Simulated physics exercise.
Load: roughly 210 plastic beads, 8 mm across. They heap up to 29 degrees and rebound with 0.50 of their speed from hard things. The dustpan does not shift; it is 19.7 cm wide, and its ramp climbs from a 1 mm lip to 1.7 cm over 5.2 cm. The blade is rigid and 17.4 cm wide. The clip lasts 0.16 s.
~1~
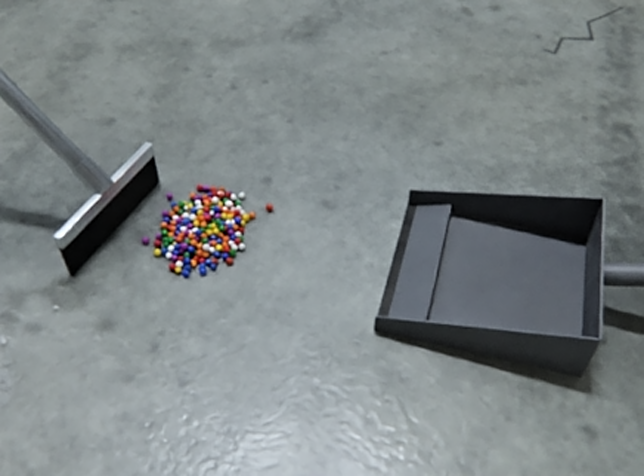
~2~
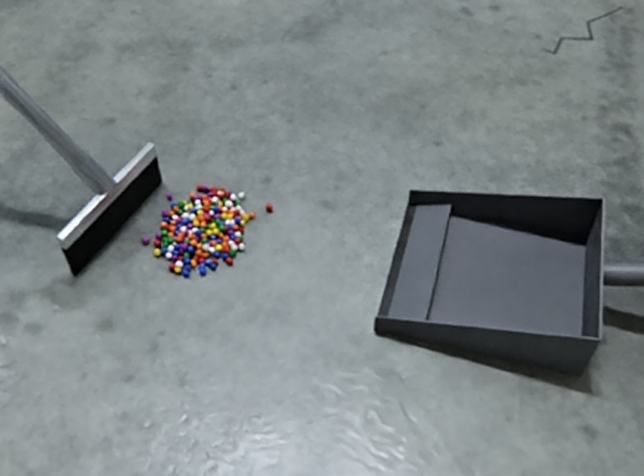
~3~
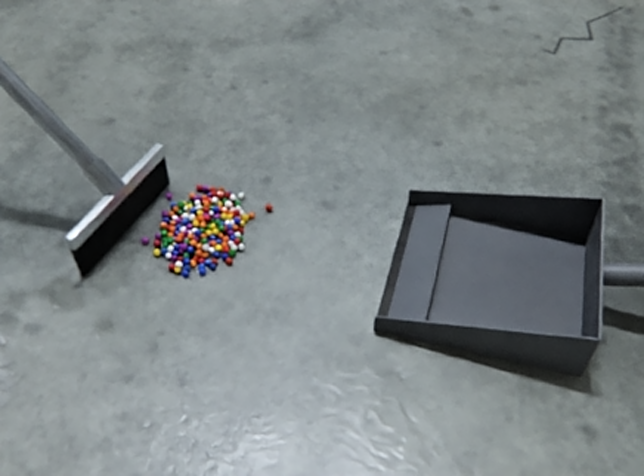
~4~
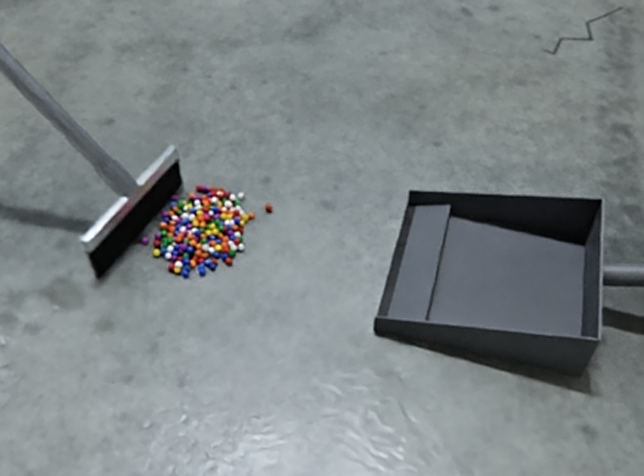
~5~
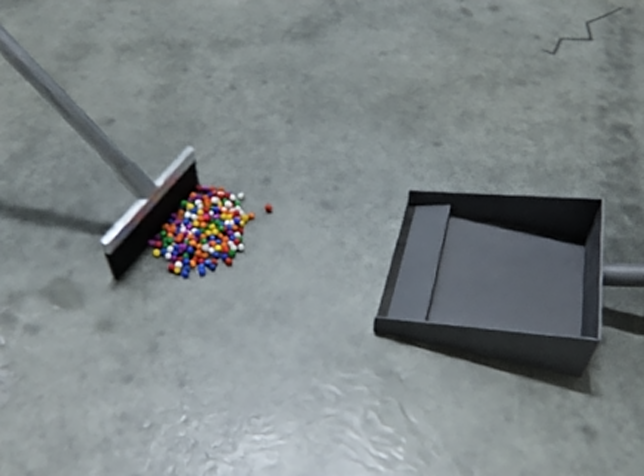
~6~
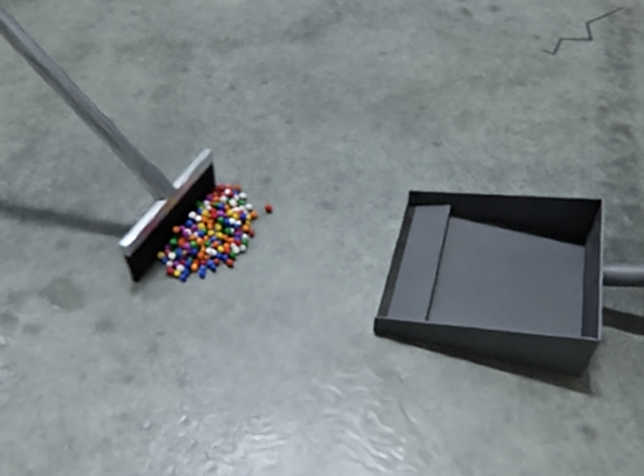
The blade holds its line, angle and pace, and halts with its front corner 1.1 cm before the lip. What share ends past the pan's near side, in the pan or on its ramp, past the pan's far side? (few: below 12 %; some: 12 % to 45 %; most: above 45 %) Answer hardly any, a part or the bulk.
Near side: A part, pan: A part, far side: Hardly any.
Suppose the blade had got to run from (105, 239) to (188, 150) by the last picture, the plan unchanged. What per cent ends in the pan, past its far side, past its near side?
Pan 5, far 10, near 10.
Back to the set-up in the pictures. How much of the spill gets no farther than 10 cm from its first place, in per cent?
Some 0 per cent.
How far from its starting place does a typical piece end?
Roughly 24 cm.
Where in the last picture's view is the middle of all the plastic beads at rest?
At about (387, 273).
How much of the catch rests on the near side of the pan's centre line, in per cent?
About 50 per cent.
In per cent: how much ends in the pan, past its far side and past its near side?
Near side 20; pan 35; far side 5.
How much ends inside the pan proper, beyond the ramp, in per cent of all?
About 0 per cent.
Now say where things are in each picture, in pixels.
Blade from (61, 242) to (149, 152), moved 0.0 cm, 0 of the pieces shifted so far; middle of the pieces at (203, 227); pan at (504, 285), in the first frame.
Blade from (64, 243) to (152, 152), moved 0.4 cm, 0 of the pieces shifted so far; middle of the pieces at (203, 227), in the second frame.
Blade from (73, 244) to (160, 153), moved 1.4 cm, 0 of the pieces shifted so far; middle of the pieces at (202, 227), in the third frame.
Blade from (89, 246) to (174, 155), moved 3.2 cm, 1 of the pieces shifted so far; middle of the pieces at (202, 227), in the fourth frame.
Blade from (107, 248) to (191, 156), moved 5.4 cm, 22 of the pieces shifted so far; middle of the pieces at (202, 228), in the fifth frame.
Blade from (127, 250) to (208, 158), moved 7.6 cm, 189 of the pieces shifted so far; middle of the pieces at (209, 230); pan at (503, 286), in the sixth frame.
Then, 0.18 s after the last picture, middle of the blade 14 cm from the lip; 0 % over the lip, far side 0 %, near side 10 %.
Then, 0.30 s after the last picture, middle of the blade 6 cm from the lip; 0 % over the lip, far side 5 %, near side 15 %.
Then, 0.55 s after the last picture, middle of the blade 3 cm from the lip; 35 % over the lip, far side 5 %, near side 20 %.
In the end, near side 20 %, pan 35 %, far side 5 %, in front of the lip or behind the blade 35 %.
